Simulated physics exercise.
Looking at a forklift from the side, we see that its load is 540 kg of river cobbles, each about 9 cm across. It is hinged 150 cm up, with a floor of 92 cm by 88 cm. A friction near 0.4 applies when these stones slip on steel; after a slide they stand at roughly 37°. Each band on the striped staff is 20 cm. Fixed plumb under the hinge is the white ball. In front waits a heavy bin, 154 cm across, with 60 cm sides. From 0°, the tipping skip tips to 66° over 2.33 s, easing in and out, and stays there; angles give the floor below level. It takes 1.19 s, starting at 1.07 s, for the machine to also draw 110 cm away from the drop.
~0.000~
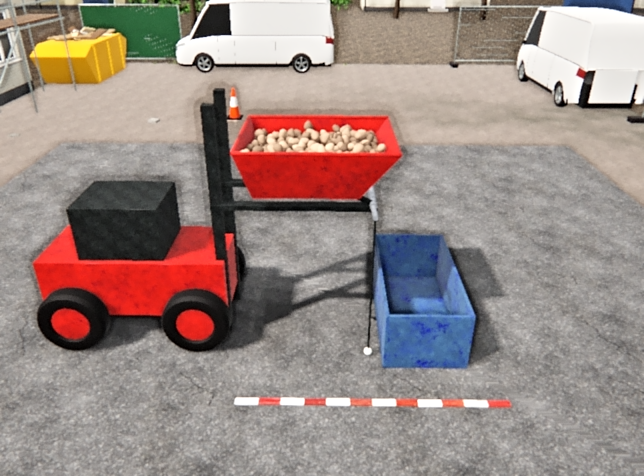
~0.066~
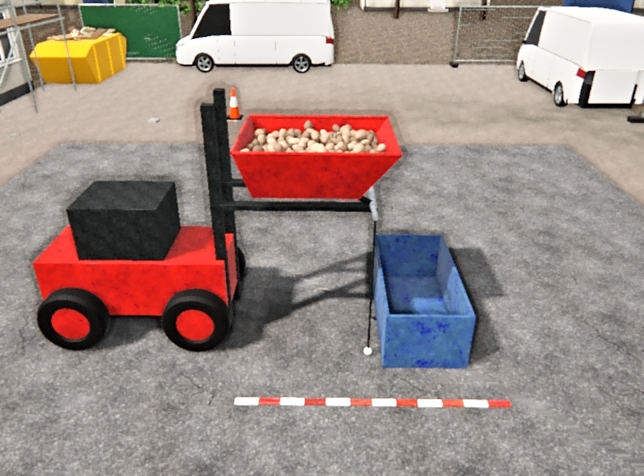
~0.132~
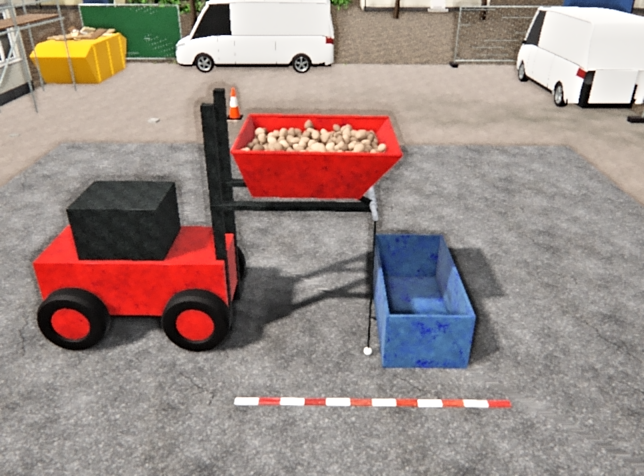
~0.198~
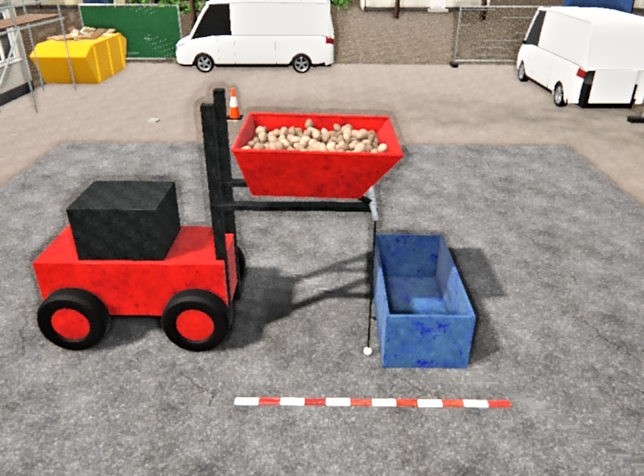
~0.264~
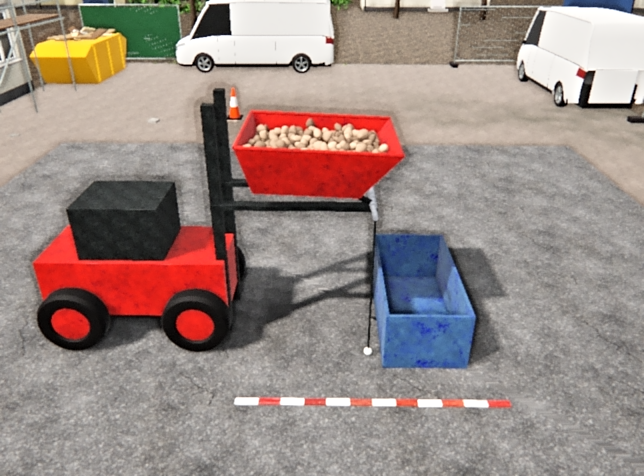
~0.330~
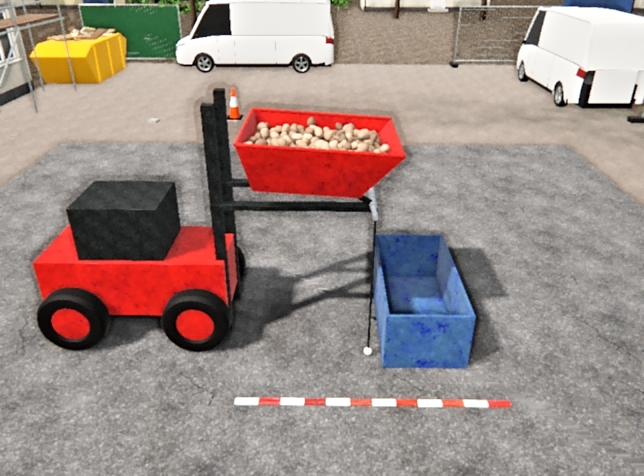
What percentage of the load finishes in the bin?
About 5 per cent.
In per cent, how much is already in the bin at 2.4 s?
Close to 5 per cent has got there by then.
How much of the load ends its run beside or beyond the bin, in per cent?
I'd put it near 0 per cent.
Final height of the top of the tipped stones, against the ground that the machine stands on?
Result: Near 118 cm above the ground.
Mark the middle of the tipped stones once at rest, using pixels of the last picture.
I'd point to around (347, 312).
After 1.8 s the floor is at 56°; 89 % in the tipping skip, 7 % short of the bin, 4 % in the bin; the foremost stones are at (417, 238).
After 2.4 s the floor is at 66°; 64 % in the tipping skip, 30 % short of the bin, 6 % in the bin, 1 % beside or beyond the bin; the foremost stones are at (448, 326).
After 2.8 s the floor is at 66°; 54 % in the tipping skip, 39 % short of the bin, 6 % in the bin, 1 % beside or beyond the bin; the foremost stones are at (446, 316).
After 5.4 s the floor is at 66°; 0 % in the tipping skip, 93 % short of the bin, 6 % in the bin, 1 % beside or beyond the bin; the foremost stones are at (446, 310).
